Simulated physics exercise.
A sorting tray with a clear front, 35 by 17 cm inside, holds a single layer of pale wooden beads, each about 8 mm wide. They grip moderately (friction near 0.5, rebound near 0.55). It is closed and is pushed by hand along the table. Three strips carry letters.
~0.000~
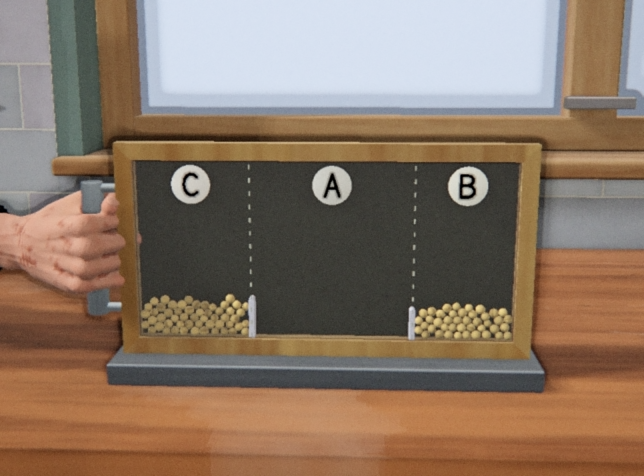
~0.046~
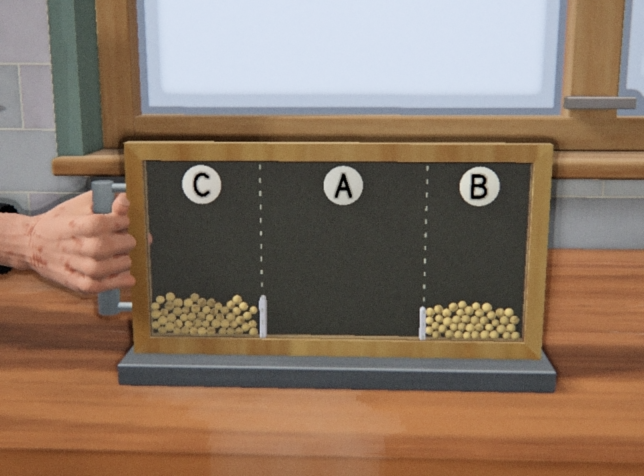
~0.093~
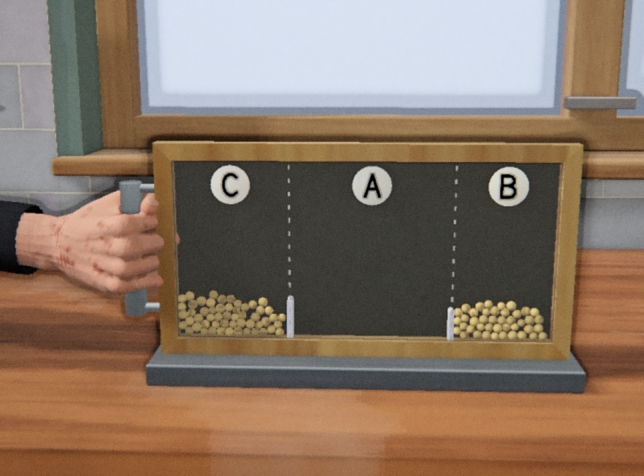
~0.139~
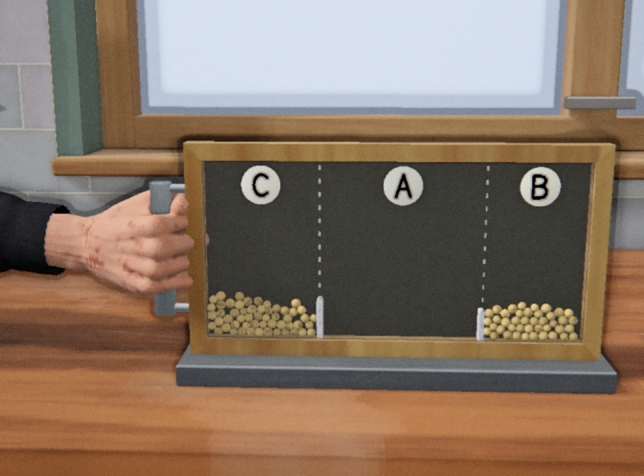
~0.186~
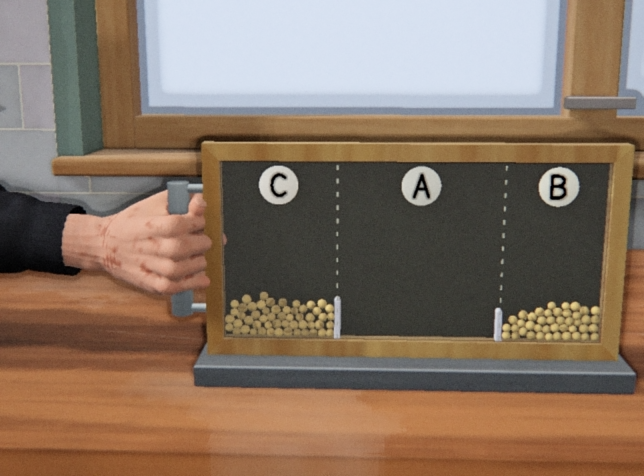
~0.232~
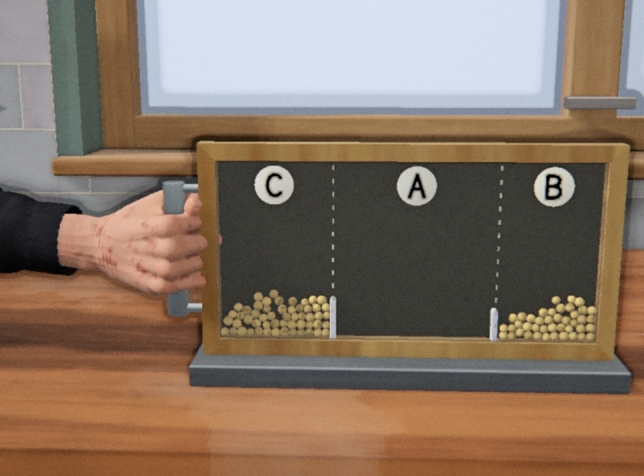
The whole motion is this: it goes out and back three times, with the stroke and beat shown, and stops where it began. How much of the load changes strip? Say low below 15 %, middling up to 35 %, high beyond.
Answer: Low.
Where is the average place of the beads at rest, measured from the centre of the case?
Some 1 cm left and 7 cm below.
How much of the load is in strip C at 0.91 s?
Roughly 55 per cent.
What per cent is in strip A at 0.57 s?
About 0 per cent.
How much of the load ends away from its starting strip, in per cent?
Roughly 0 per cent.
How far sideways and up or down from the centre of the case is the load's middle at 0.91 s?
Some 2 cm left and 7 cm below.
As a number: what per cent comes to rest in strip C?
Some 55 per cent.
By 0.57 s, it is 8 cm to the right; the beads' middle is 2 cm left of and 7 cm below the centre; B 45 %, C 55 %; 0 % have changed strip.
By 0.91 s, it is 5 cm to the right; the beads' middle is 2 cm left of and 7 cm below the centre; B 45 %, C 55 %; 0 % have changed strip.
By 1.20 s, it is at its start; the beads' middle is 1 cm left of and 7 cm below the centre; B 45 %, C 55 %; 0 % have changed strip.
At rest by 1.9 s, it is at its start; A 0 %, B 45 %, C 55 %; 0 % have changed strip.
